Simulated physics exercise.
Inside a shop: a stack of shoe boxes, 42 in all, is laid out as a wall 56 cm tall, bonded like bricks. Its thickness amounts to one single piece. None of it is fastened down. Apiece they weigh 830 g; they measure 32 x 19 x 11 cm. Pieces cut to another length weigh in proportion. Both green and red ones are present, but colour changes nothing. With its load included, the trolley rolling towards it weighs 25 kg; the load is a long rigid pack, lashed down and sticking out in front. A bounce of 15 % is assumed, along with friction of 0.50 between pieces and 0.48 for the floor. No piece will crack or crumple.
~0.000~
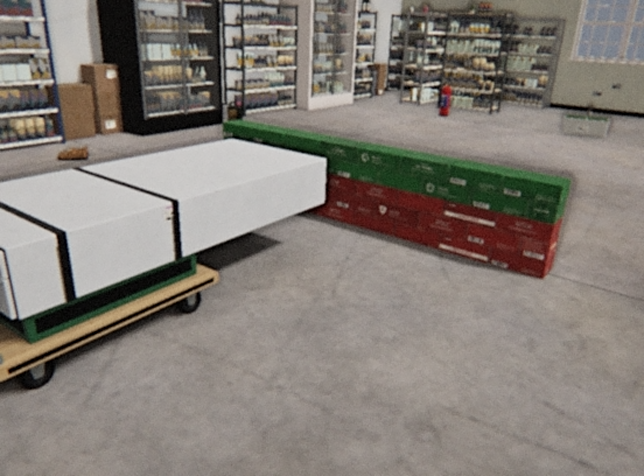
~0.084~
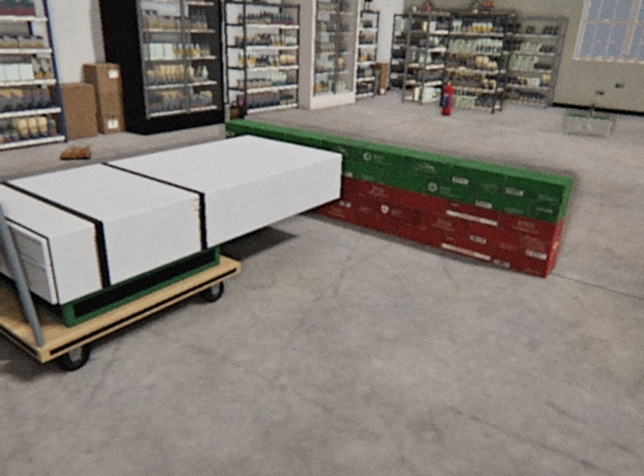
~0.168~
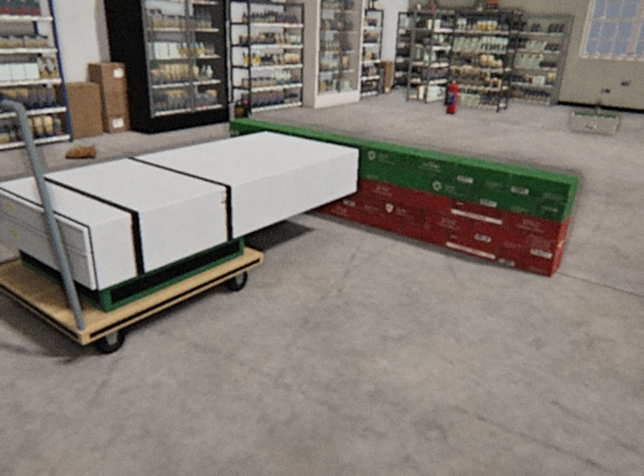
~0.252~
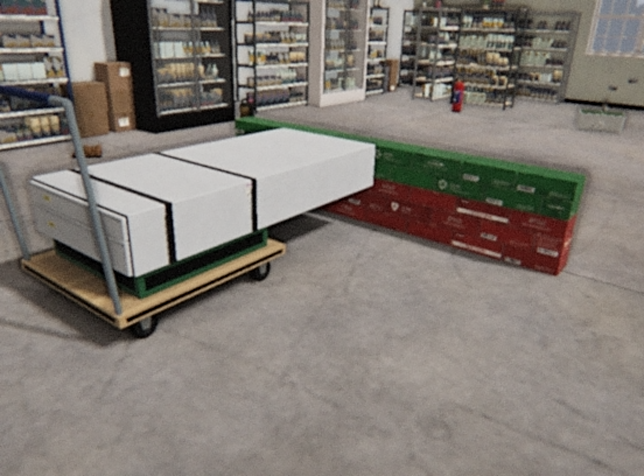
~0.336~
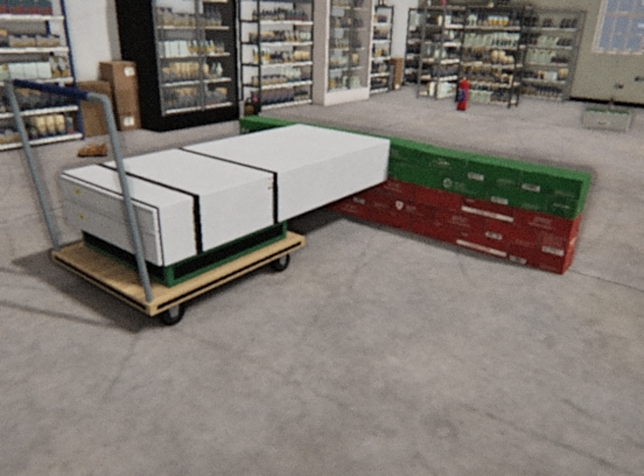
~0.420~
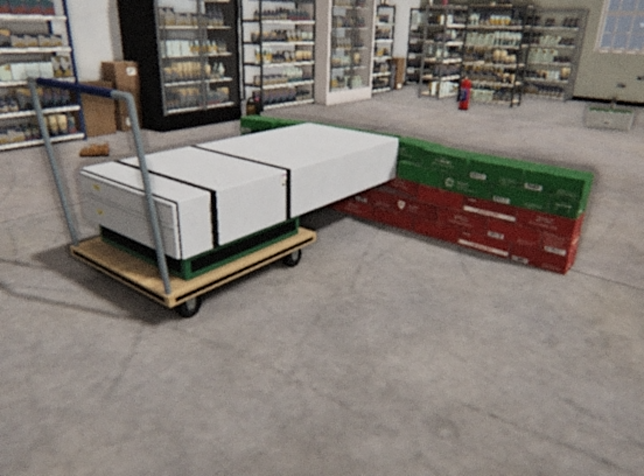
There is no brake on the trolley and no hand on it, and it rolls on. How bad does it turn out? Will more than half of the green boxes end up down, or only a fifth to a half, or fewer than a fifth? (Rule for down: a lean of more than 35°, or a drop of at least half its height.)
More than half of them.
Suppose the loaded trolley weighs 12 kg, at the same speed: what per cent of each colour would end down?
In that case red 40, green 60 per cent.
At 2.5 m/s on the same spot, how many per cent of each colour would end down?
Down at the end: Red 30 per cent, green 50 per cent.
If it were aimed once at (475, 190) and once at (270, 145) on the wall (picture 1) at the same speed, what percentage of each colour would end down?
Down by colour - red: 20%, then 20%; green: 50%, then 50%.
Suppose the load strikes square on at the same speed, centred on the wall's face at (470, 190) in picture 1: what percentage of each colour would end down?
Then red ends 20 per cent down and green 50 per cent.
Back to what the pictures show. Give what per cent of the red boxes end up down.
Red: 30 per cent.
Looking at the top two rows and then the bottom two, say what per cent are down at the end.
Of the top ones 60 percent, of the bottom ones 20 percent.
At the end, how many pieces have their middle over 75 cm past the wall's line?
Estimate: Some 6.
Around 0.50 s, load 18 cm past the wall's line, still rolling; none of the 17 green boxes down (0 of 42 in all colours); top green box tipped 9°; top red box displaced 14 mm.
Around 0.68 s, load 33 cm past the wall's line, still rolling; 8 of the 17 green boxes down (12 of 42 in all colours); top green box tipped 27°; top red box displaced 14 mm.
Around 0.90 s, load 49 cm past the wall's line, still rolling; 11 of the 17 green boxes down (17 of 42 in all colours); top green box tipped 52°, 7 cm lower; top red box displaced 14 mm.
Around 1.42 s, load 86 cm past the wall's line, still rolling; 11 of the 17 green boxes down (17 of 42 in all colours); top green box upside down; top red box displaced 14 mm.
Finally (2.2 s), load 1.09 m past the wall's line, stopped; 11 of the 17 green boxes down (18 of 42 in all colours); top green box upside down; top red box displaced 25 mm. That is 65 per cent. Seen by the last camera, middles, top green box near (270, 161), top red box near (262, 152).
